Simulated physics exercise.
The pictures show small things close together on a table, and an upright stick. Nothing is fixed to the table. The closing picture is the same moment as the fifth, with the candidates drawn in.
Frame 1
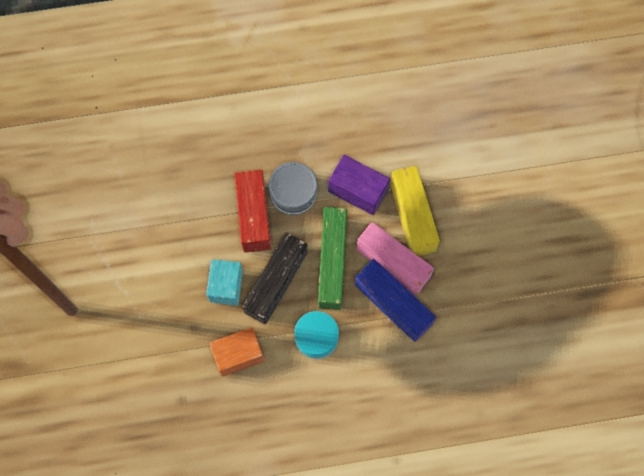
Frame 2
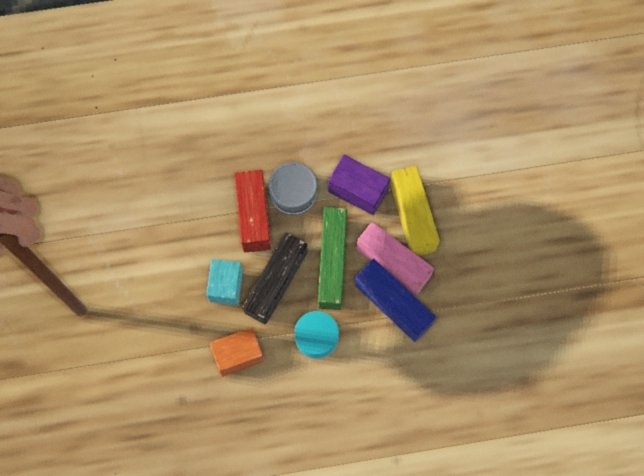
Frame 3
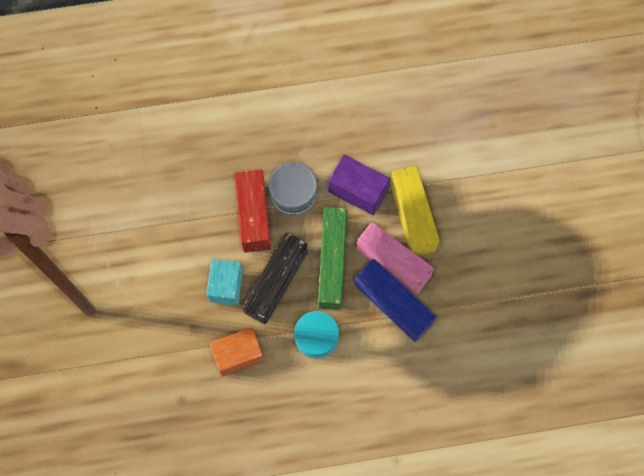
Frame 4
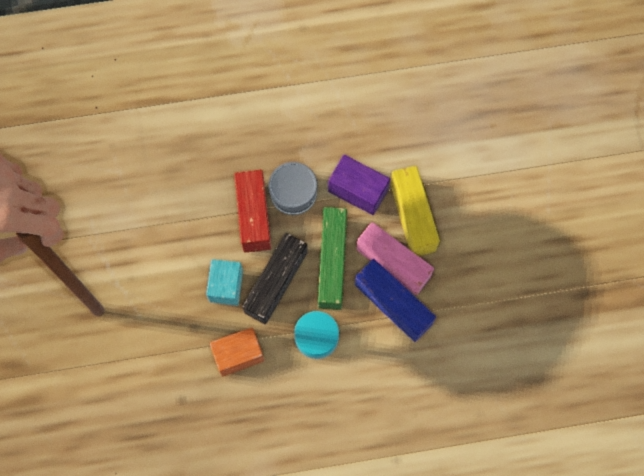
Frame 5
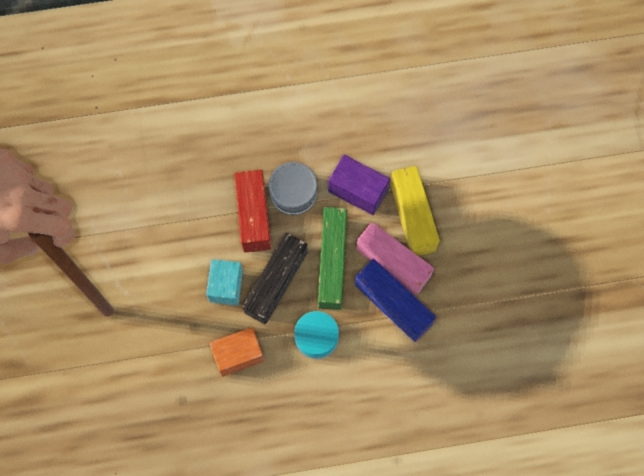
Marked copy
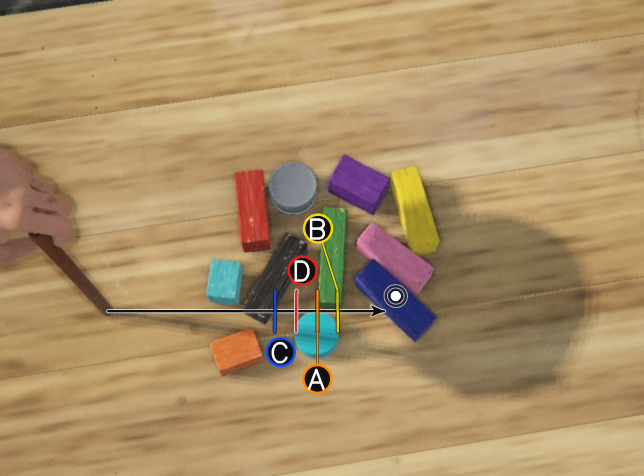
The footage shows colourful blocks and two round pieces lying still on a wooden table while a hand at the left moves a thin brown stick slightly right toward them, and a large shadow on the right shifts slightly left.
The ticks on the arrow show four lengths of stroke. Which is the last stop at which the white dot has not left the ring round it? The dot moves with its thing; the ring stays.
A is the last safe stop.
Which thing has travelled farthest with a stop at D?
The black bar has gone farthest.
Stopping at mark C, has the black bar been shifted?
Yes.
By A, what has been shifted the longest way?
The black bar has gone farthest.
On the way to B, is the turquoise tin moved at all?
By then, yes.
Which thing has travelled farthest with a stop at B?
It is the black bar.
On the marked copy, A at (317, 311); B at (338, 311); C at (275, 311); D at (296, 311); the arrow from (108, 311) to (384, 311); the white dot at (395, 296).
Taking A. A third of the way, foot of the stick (184, 312).
Two thirds of the way, foot of the stick (259, 311); black bar (283, 281).
When it is over, foot of the stick (317, 312); black bar (322, 279); turquoise tin (339, 344); the dot is still in its ring.
As for the rest, B shifts the dotted thing to (409, 288); C keeps the dot in but is short; D keeps the dot in but is short.
